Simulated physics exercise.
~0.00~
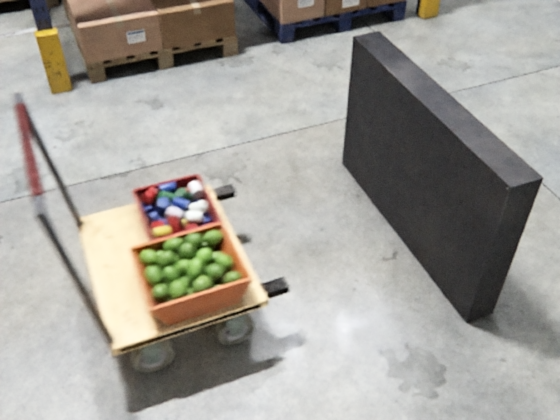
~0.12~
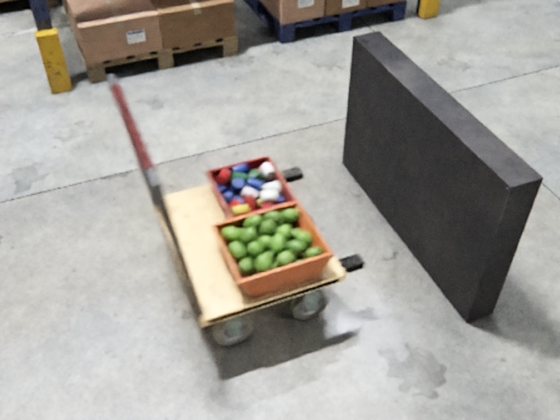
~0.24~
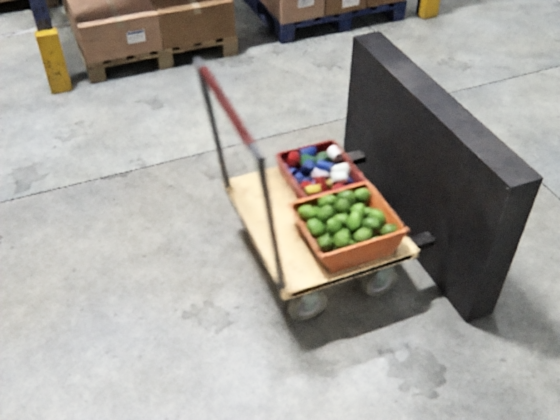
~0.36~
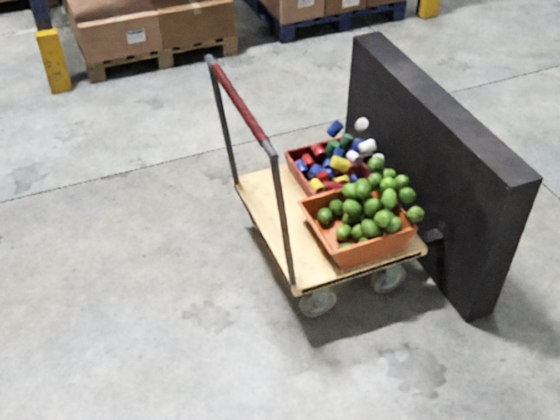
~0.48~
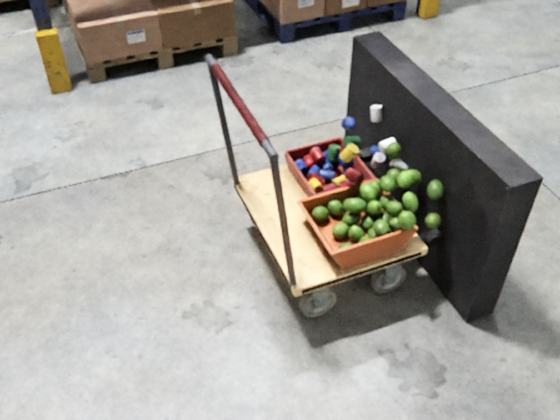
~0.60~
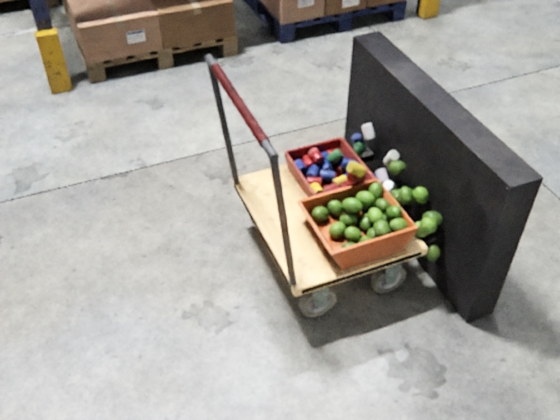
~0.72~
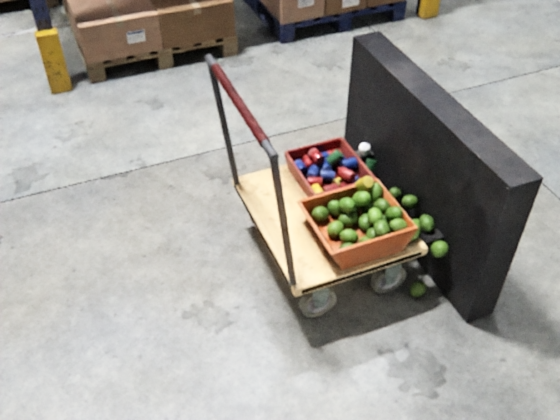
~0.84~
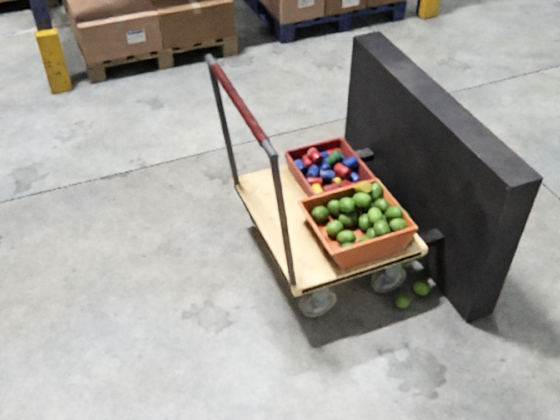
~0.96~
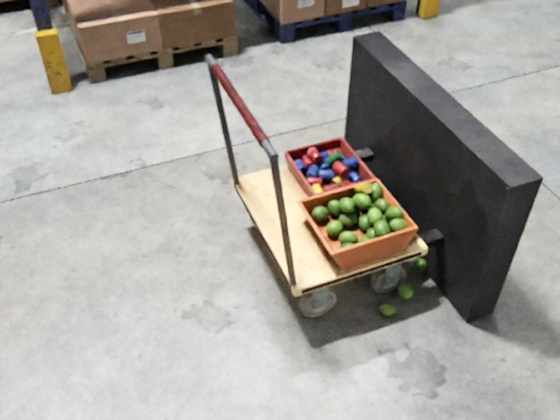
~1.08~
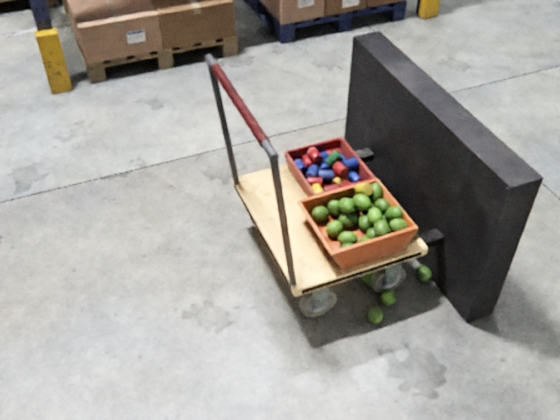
On a concrete warehouse floor, a flat trolley carrying a red tray of colourful jars and an orange tray of limes rolls right and stops against a dark block wall; several pieces fly forward and drop, leaving both trays partly filled and a few limes on the floor.
